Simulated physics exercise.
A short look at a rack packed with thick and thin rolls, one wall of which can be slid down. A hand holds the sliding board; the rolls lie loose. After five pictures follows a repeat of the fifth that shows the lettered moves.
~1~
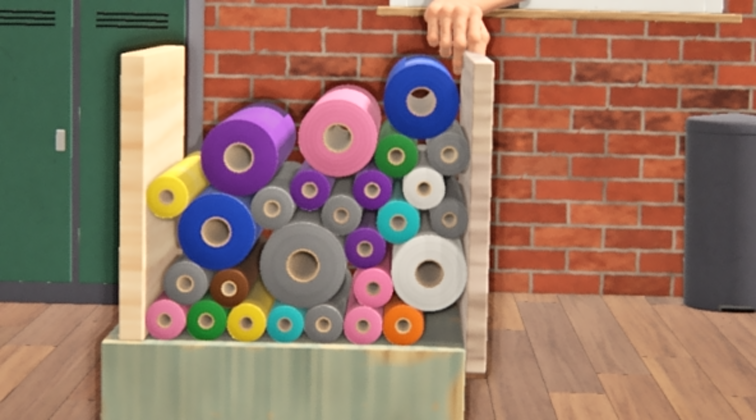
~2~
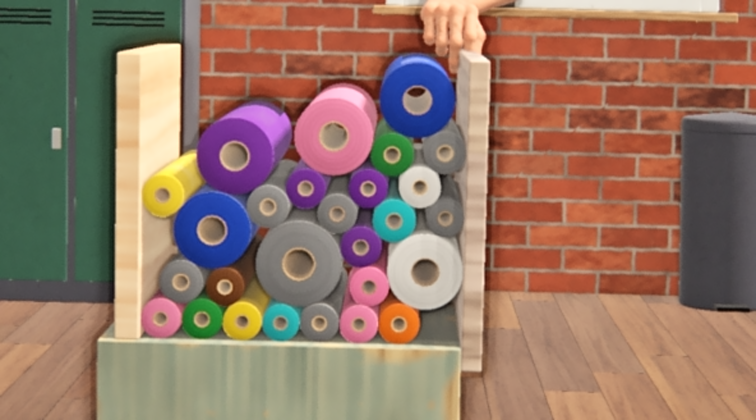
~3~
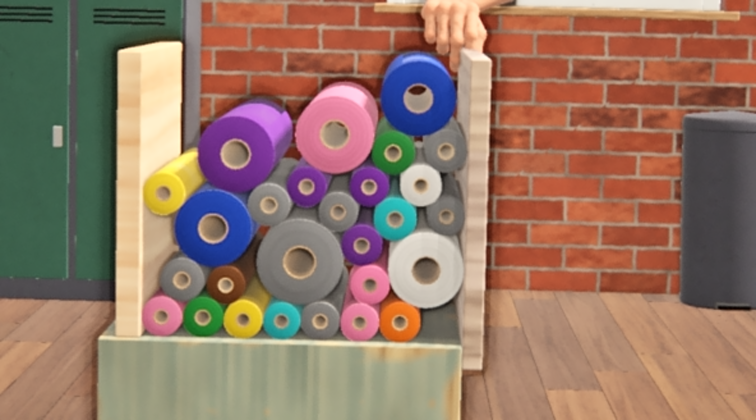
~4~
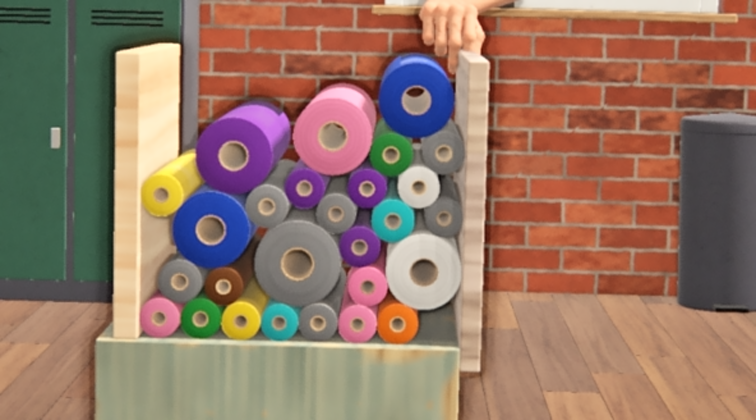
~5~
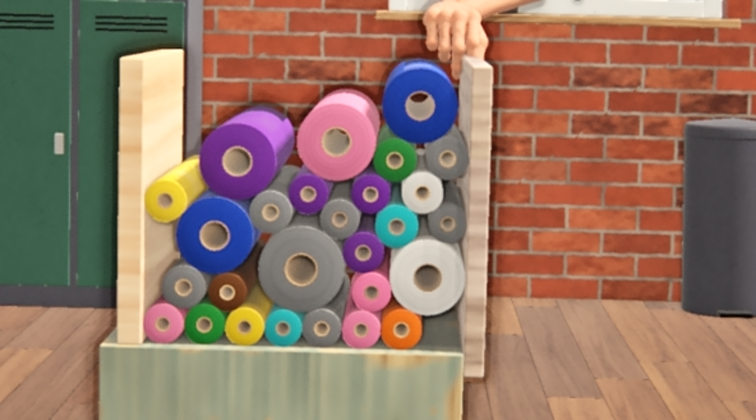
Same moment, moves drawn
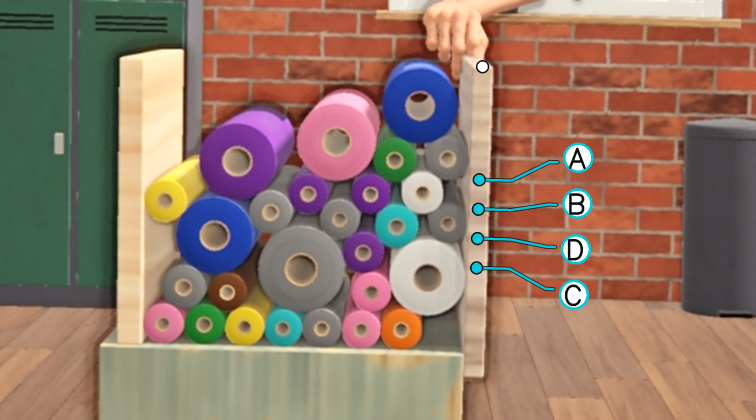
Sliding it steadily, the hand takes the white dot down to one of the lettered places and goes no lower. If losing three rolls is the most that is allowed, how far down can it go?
Slide it to D.
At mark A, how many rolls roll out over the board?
At A the number is none.
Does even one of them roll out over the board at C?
Yes, at C.
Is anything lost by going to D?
At D: Yes.
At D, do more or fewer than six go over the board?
It loses fewer than six.
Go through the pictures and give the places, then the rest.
The first picture shows side board (473, 198); a pink roll (363, 326).
The second picture shows a pink roll (359, 324); a brown roll (225, 286).
The third picture shows a blue roll (214, 228); a purple roll (307, 187).
The fourth picture shows a purple roll (234, 156); side board (467, 196).
The fifth picture shows a pink roll (361, 330); a brown roll (227, 292).
On the marked copy, A at (480, 180); B at (479, 209); C at (477, 268); D at (478, 239); the white dot at (483, 67).
Following D. Soon after the start, top of the board (470, 142).
Later, top of the board (467, 228).
In the end, top of the board (467, 237), two out over the board.
As for the rest, A none out over the board; B none out over the board; C more than three out over the board.
